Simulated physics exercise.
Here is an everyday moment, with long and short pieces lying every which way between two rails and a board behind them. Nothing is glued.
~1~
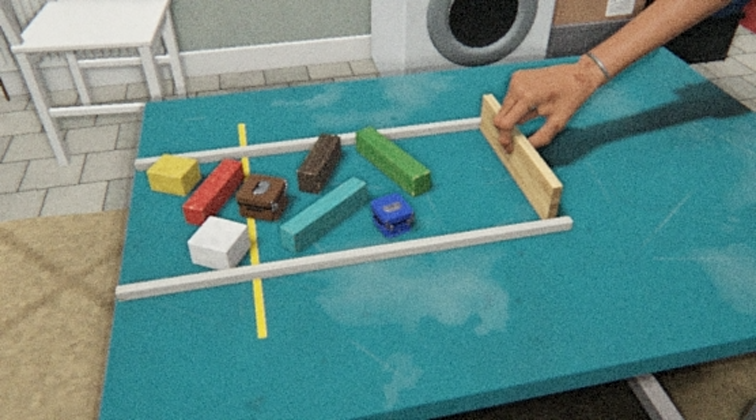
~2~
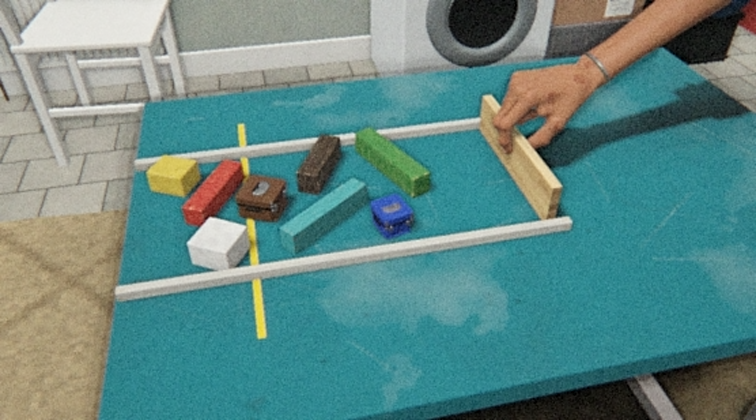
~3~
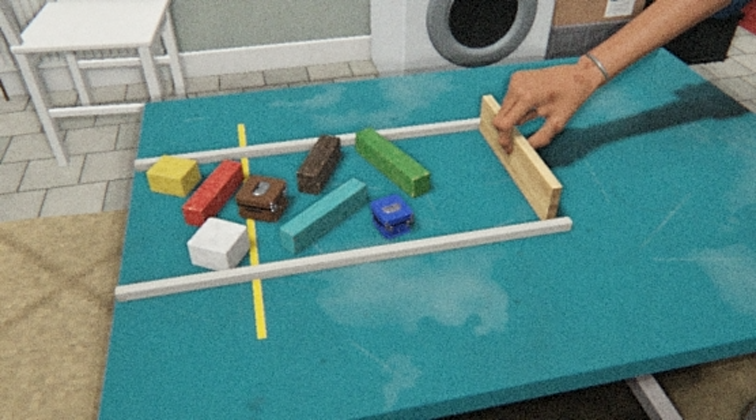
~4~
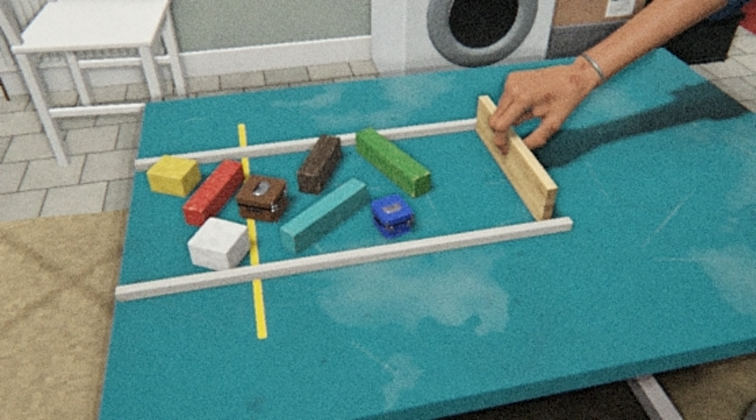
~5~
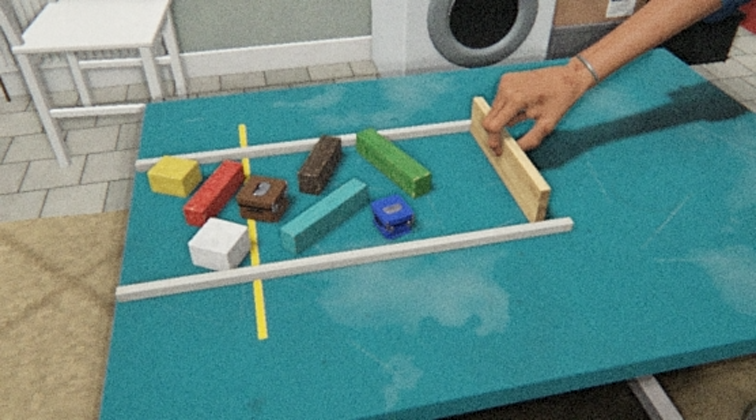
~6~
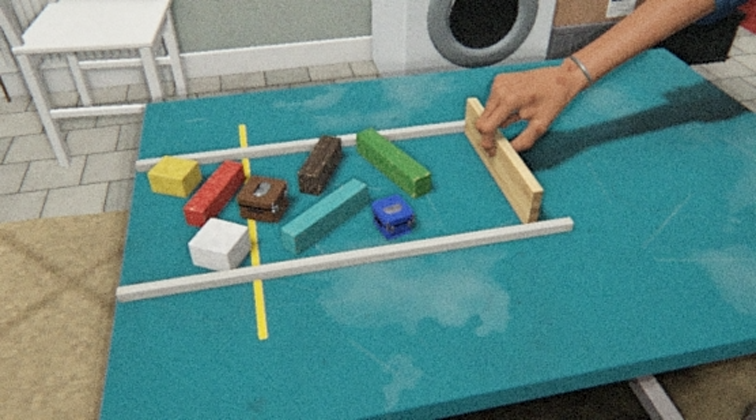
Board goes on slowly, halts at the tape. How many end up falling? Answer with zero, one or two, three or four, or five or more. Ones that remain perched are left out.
I would say zero fall.
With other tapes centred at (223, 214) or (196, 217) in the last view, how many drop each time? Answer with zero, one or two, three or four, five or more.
Taking the two tapes in that order, the answers are none and three to four.
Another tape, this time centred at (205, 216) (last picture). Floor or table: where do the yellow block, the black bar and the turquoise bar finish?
Starting with the yellow block, it ends up falling, then the black bar keeps its place, then the turquoise bar keeps its place.
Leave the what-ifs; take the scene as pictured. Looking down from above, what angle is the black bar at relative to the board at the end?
Around 0 degrees.
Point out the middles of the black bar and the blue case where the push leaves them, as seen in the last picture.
Listed as asked: First (214, 176), and then (237, 240).
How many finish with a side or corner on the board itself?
That number would be 2.
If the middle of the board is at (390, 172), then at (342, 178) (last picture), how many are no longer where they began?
First position 2; second position 4.
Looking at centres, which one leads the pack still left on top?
Yellow block.
Early on, none off yet; yellow block at rest near (175, 177); red bar at rest near (216, 193); white block at rest near (221, 246).
A while later, none off yet; yellow block at rest near (175, 177); red bar moving near (211, 192); white block at rest near (220, 246).
Finally, the number that fall off is zero.
